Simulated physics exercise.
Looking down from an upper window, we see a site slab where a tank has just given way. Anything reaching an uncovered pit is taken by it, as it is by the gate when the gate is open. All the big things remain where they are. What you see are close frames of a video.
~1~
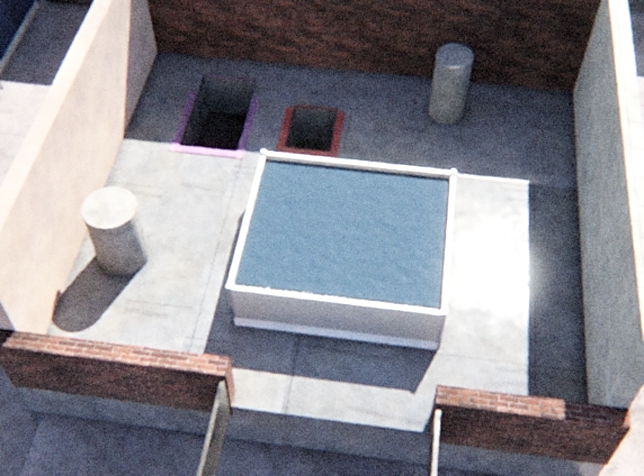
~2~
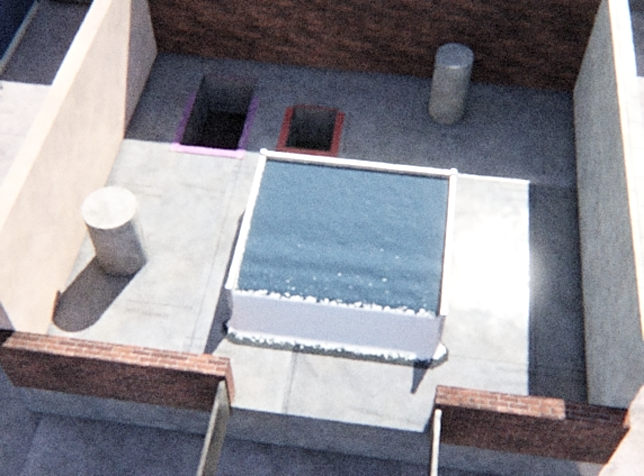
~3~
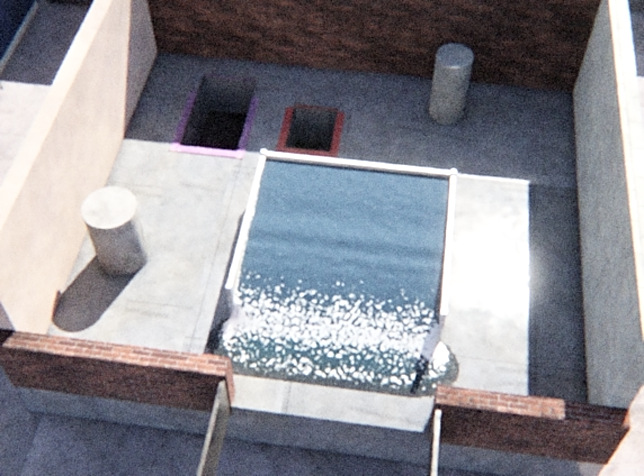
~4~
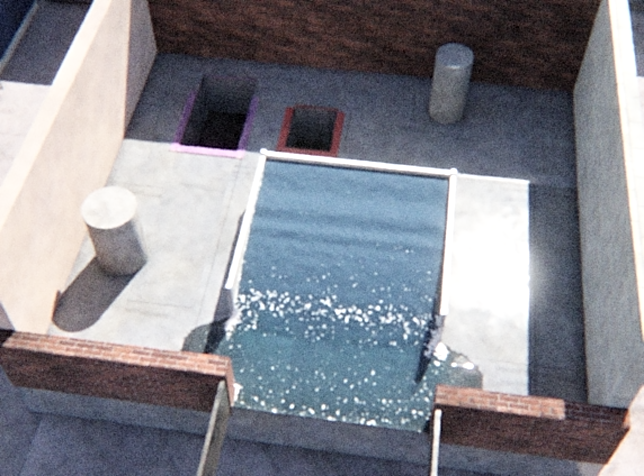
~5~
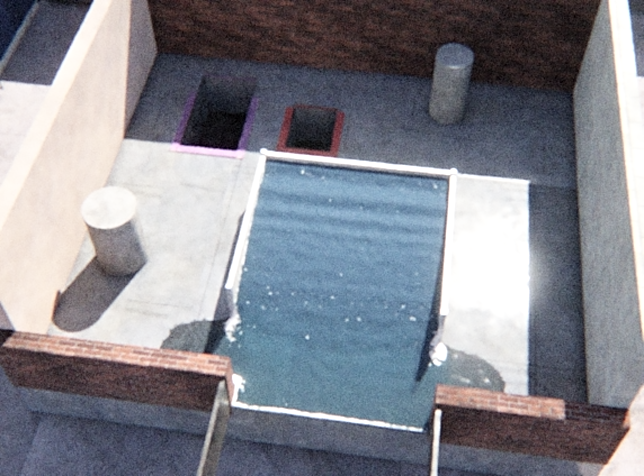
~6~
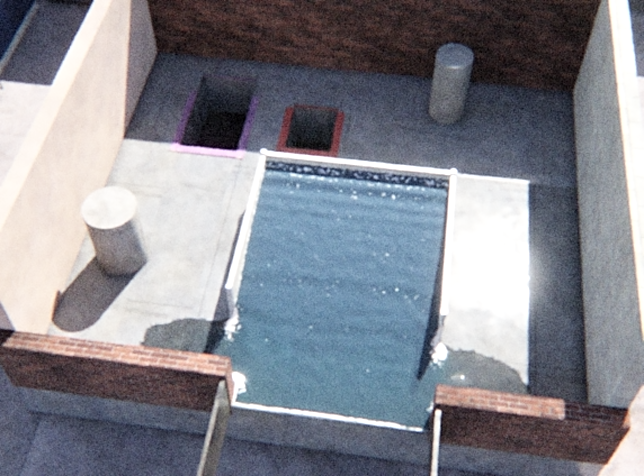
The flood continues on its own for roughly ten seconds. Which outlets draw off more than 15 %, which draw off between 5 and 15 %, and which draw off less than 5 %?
Outcome: The gate will likely win a major part beyond fifteen per cent, the purple pit will likely win a minor part below five per cent, the red pit will likely win a minor part below five per cent.
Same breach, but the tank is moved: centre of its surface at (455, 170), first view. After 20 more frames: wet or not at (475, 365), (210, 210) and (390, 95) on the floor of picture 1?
Okay, first one got wet, second one high and dry, last one high and dry.
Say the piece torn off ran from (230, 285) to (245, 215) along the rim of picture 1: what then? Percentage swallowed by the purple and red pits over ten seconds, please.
Lab note - share by pit: Purple 25 %, red 2 %.
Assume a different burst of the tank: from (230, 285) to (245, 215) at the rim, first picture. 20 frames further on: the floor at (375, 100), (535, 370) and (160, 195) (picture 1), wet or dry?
Well, the first is missed by the spill, the next missed by the spill, the last hit by the spill.
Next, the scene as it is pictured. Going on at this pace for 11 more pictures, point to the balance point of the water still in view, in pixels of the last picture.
Roughly (330, 302) in the last picture.
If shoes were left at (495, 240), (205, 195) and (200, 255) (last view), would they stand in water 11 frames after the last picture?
Listed points: Unwetted / unwetted / unwetted.
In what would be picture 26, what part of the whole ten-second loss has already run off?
I'd estimate close to 75 per cent.
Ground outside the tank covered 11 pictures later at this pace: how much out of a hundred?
Around 25 percent of it.
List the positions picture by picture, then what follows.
The first frame shows still water in the tank at (347, 231).
In the second frame, the front is at (444, 351), out from the gap at (335, 319).
In the third frame, the front is at (447, 376), out from the gap at (335, 321).
In the fourth frame, water pours out at (335, 322) and has run to a hidden place.
In the fifth frame, water pours out at (335, 323) and has run to a hidden place.
In the sixth frame, water pours out at (335, 323) and has run to a hidden place.
A moment on, water covers 20 % of the floor; the gate 21 %, the purple pit 0 %, the red pit 0 %.
Next, water covers 25 % of the floor; the gate 40 %, the purple pit 0 %, the red pit 0 %.
Then, water covers 40 % of the floor; the gate 58 %, the purple pit 0 %, the red pit 0 %.
Later, water covers 70 % of the floor; the gate 70 %, the purple pit 1 %, the red pit 0 %.
In the end, water covers 75 % of the floor; the gate 77 %, the purple pit 2 %, the red pit 0 %.
